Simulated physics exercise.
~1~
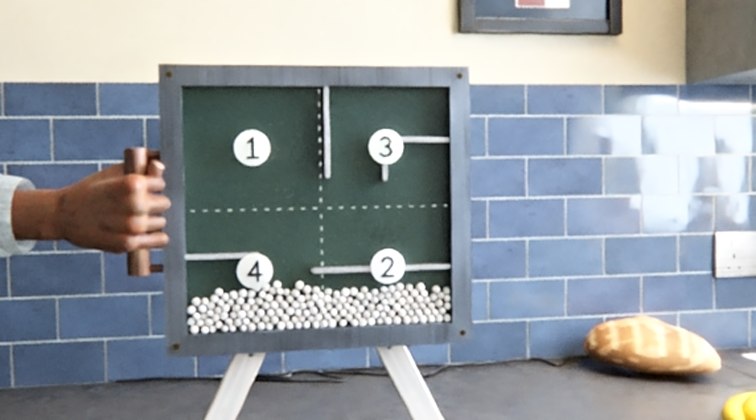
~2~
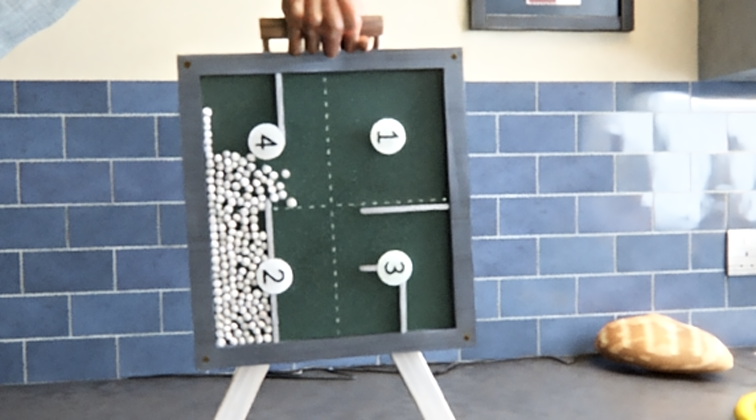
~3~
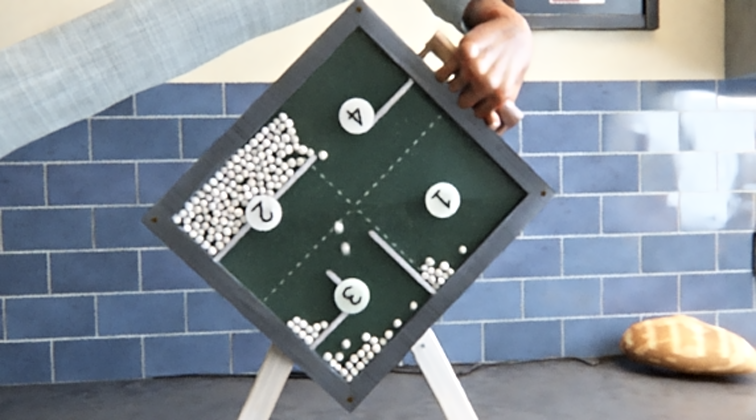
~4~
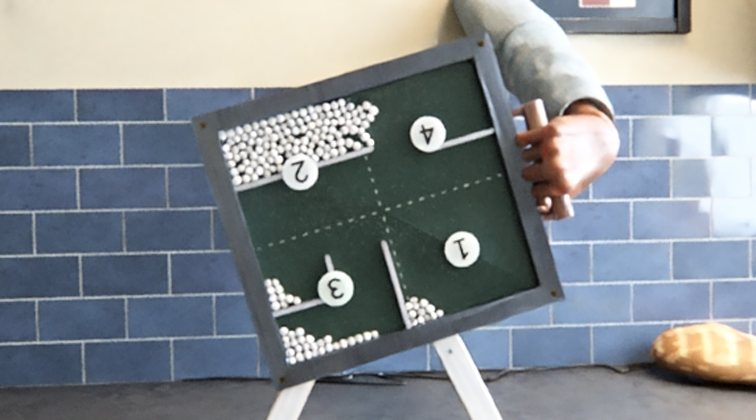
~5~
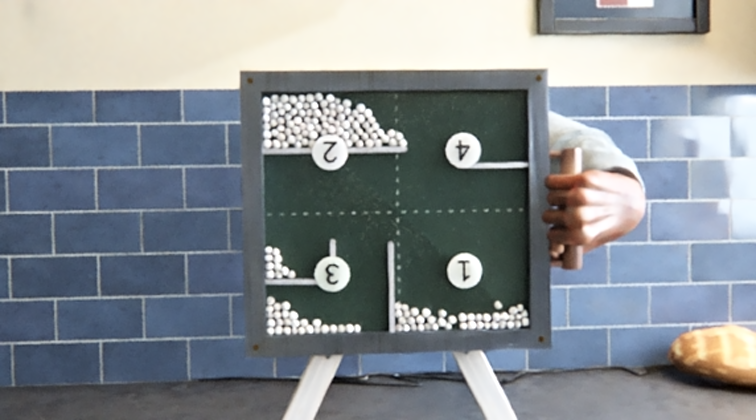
On a kitchen counter, a hand turned a framed green board of small white beads clockwise in stages until it was upside down; some beads spilled into other sections, but most ended up resting on the ledge in the upper left quarter.
